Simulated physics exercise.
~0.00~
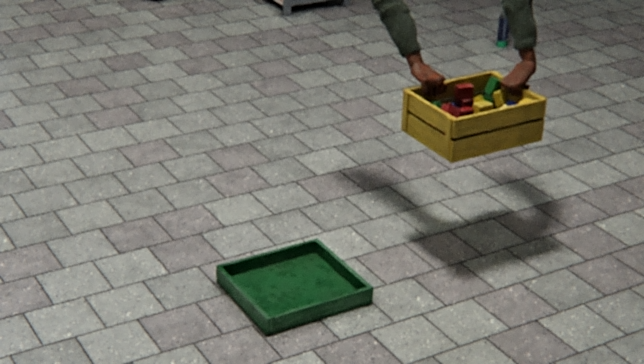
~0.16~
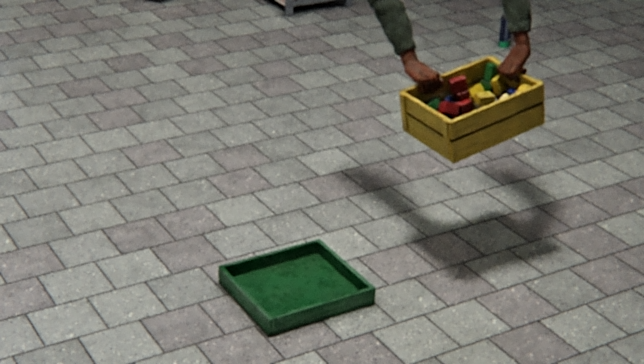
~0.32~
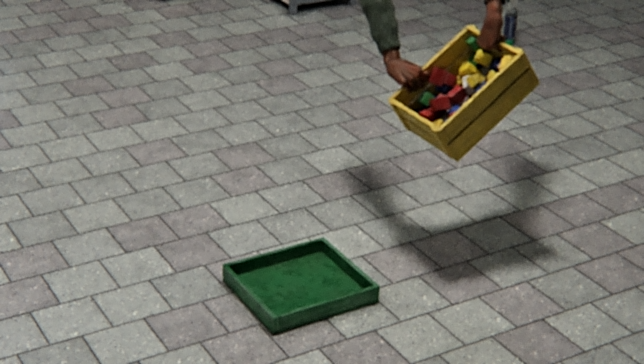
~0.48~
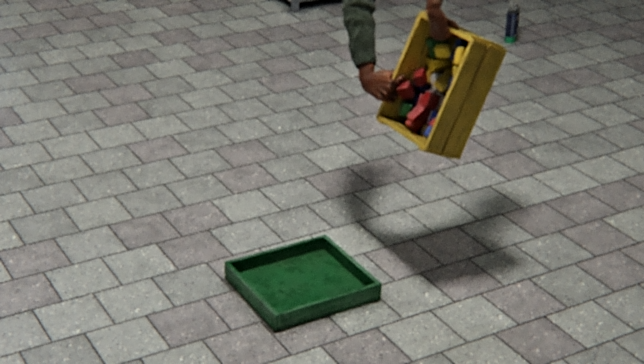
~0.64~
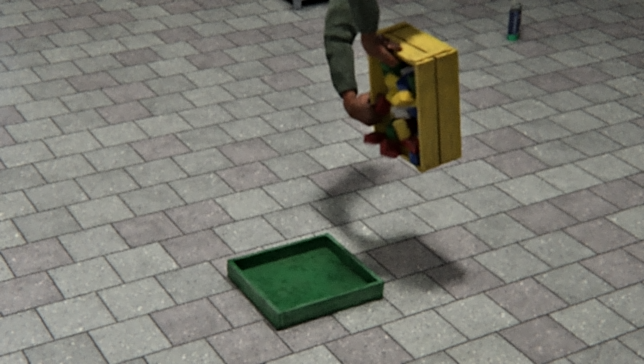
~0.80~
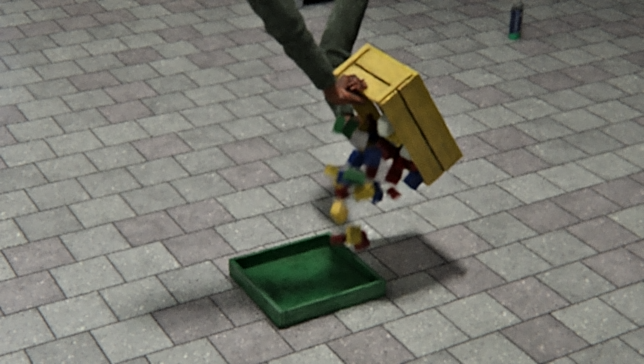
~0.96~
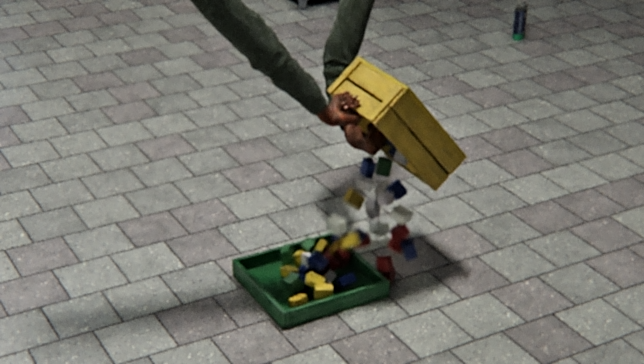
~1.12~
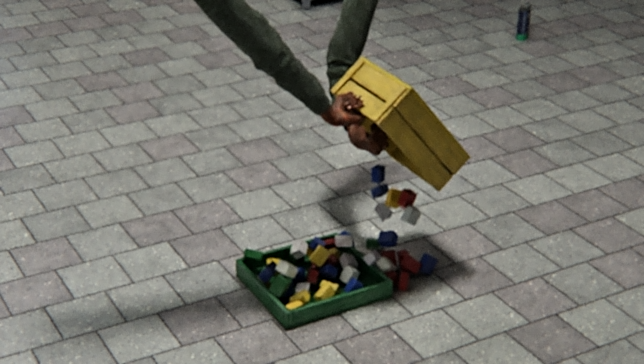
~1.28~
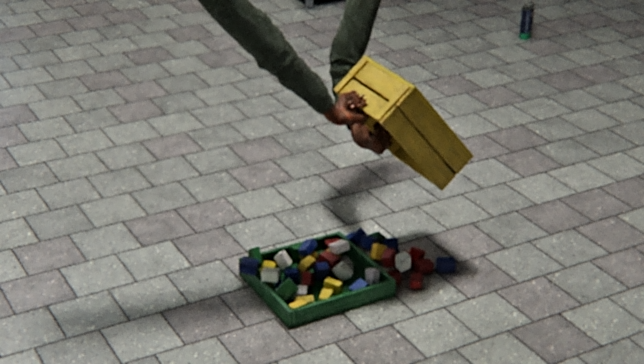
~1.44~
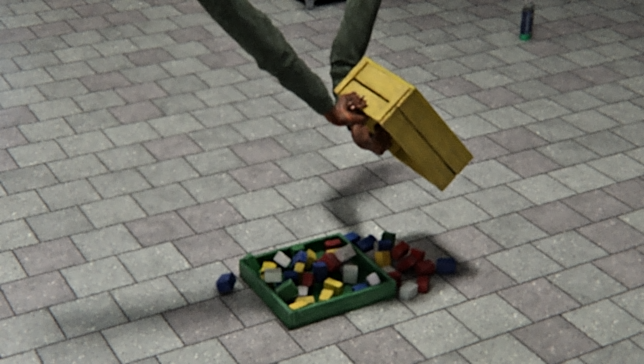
A yellow tote full of small red, blue, green, yellow and white toy bricks is held by two hands above grey paving, seen from above at an angle, with an empty green tray on the ground to its lower left. The hands tip the tote steeply to the left as it swings towards the tray. Bricks tumble out in a loose stream, landing in the tray and beyond its right side. The tote is then held still, nearly upside down, while the last ones drop. The tray ends heaped with bricks, with many scattered to its right and a blue one to its left.
